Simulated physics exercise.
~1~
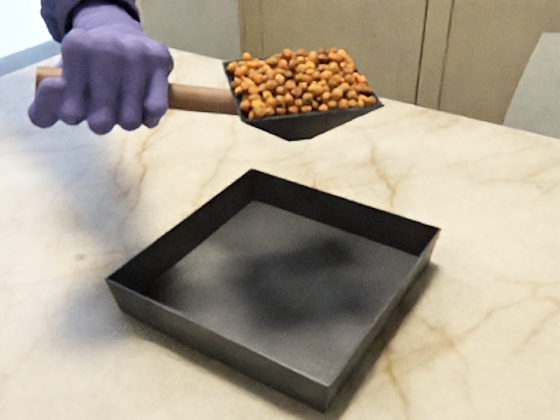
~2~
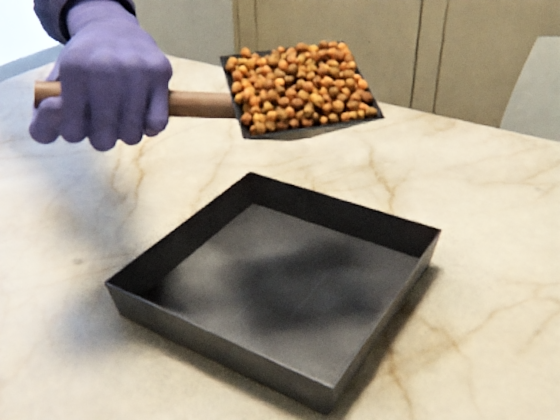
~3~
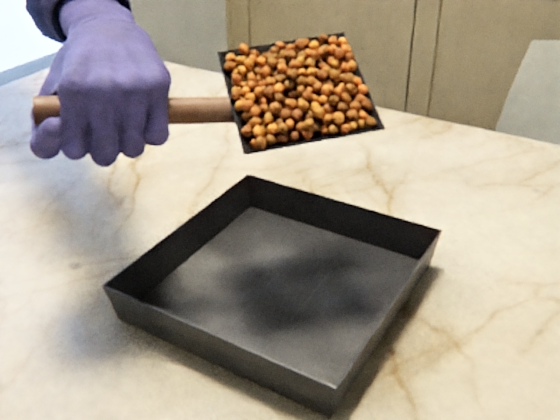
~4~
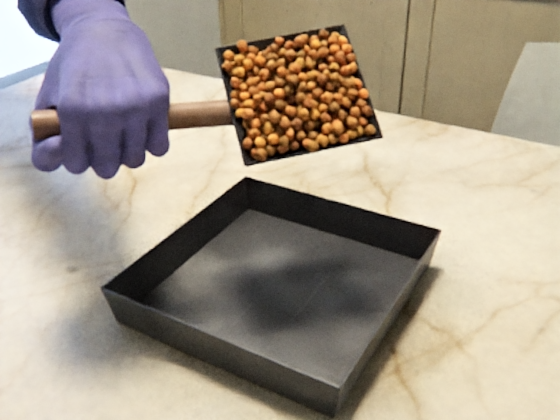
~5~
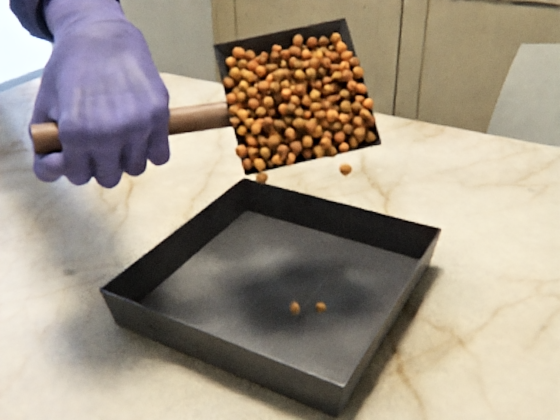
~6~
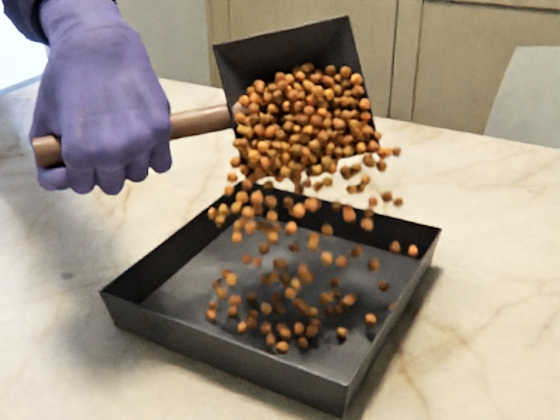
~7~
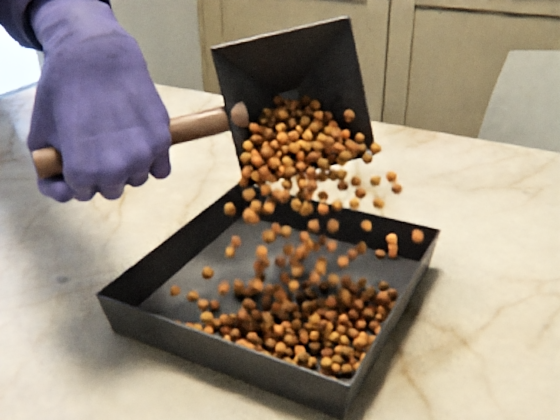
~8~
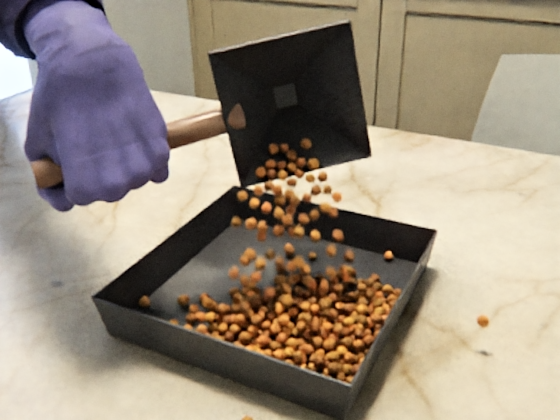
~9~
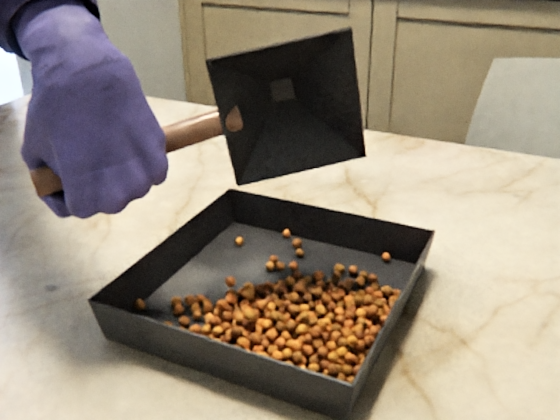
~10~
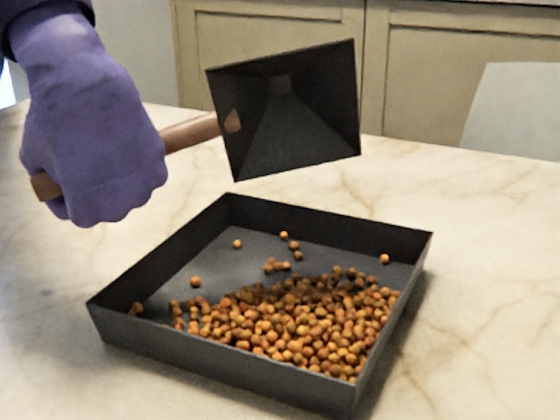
A dark, square scoop heaped with roasted chickpeas is held over an empty black tray on a marbled tabletop, its wooden handle gripped by a purple-gloved hand at the left. The hand steadily rolls the scoop toward the viewer, and at first the load stays put. Then a few chickpeas slip over the lower edge, and a thick cascade quickly follows. As the scoop empties, they pile up toward the front and right of the tray, while a stray one or two land outside. Finally the scoop hangs bare above a broad heap of chickpeas.
